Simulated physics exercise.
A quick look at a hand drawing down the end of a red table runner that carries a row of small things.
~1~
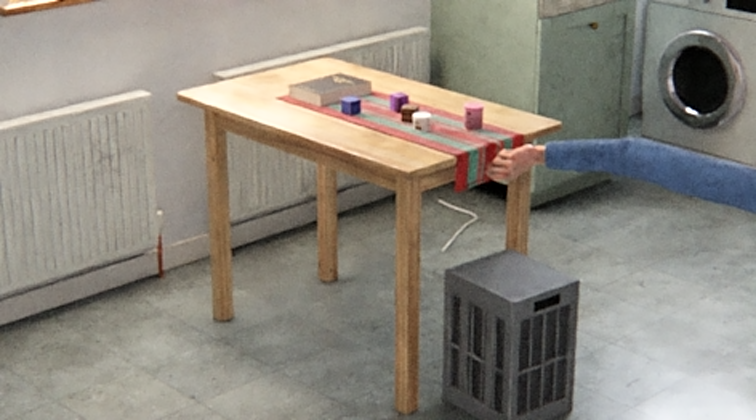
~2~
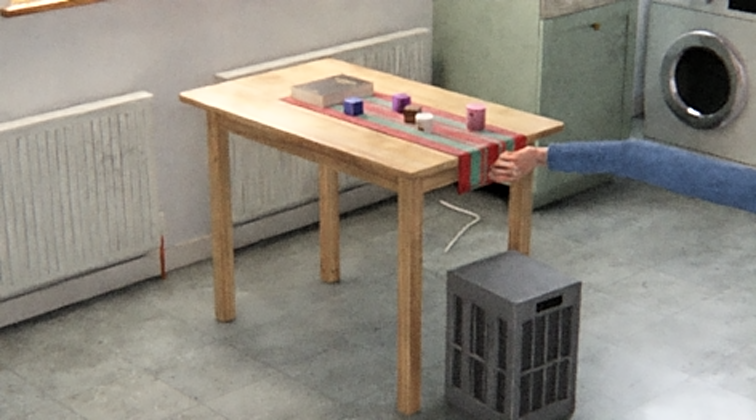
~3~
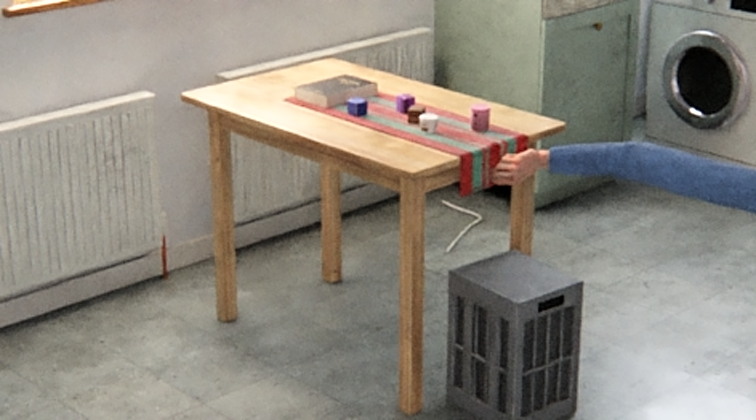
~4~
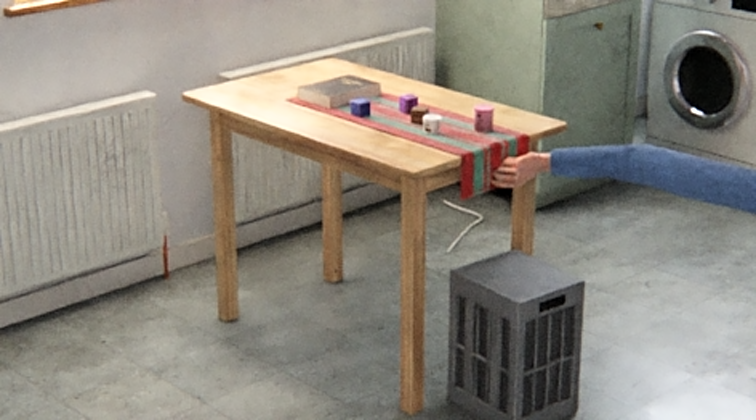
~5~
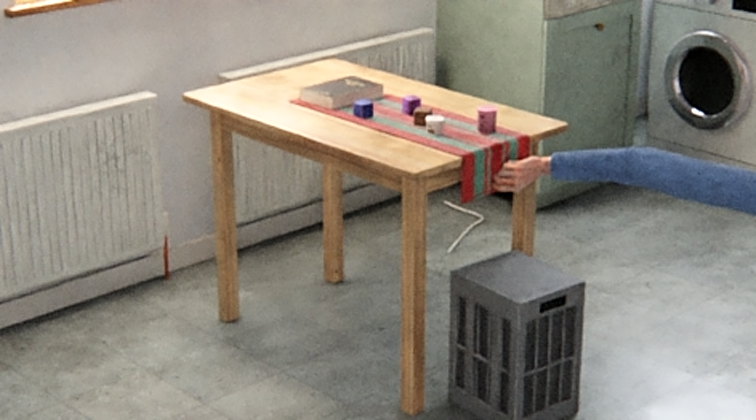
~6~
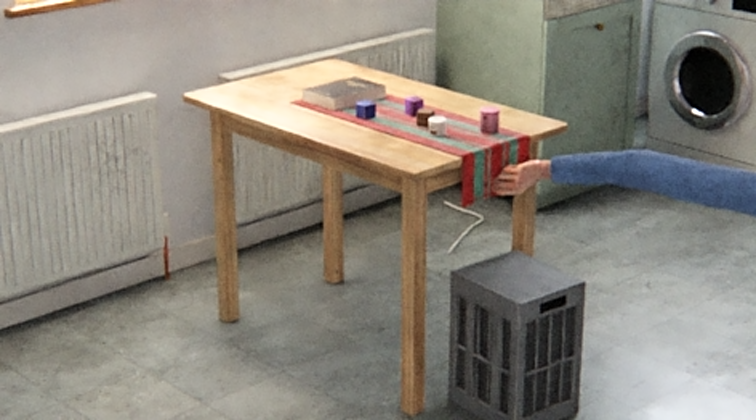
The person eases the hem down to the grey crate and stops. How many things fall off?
The count of fallen things is two.
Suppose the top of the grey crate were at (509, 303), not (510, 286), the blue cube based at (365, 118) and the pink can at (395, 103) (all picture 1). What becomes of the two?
The blue cube holds on; the pink can survives.
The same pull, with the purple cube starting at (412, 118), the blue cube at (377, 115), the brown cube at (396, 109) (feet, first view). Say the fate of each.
The purple cube stays on; the blue cube stays on; the brown cube remains up.
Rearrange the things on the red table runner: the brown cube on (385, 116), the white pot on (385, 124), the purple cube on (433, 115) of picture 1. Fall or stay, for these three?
The brown cube holds on, the white pot keeps its place on top, the purple cube keeps its place on top.
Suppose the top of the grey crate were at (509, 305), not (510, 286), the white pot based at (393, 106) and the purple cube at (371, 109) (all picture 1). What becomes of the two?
The white pot stays on, the purple cube survives.
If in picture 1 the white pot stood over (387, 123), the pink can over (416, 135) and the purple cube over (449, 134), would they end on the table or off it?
The white pot keeps its place on top; the pink can is carried off; the purple cube falls.
Soon after, hem near (496, 220); all still up.
After that, hem near (496, 256); pink can gone.
And then, hem on the crate; pink can and white pot gone.
In the end, hem on the crate; pink can and white pot gone. It carries off two.
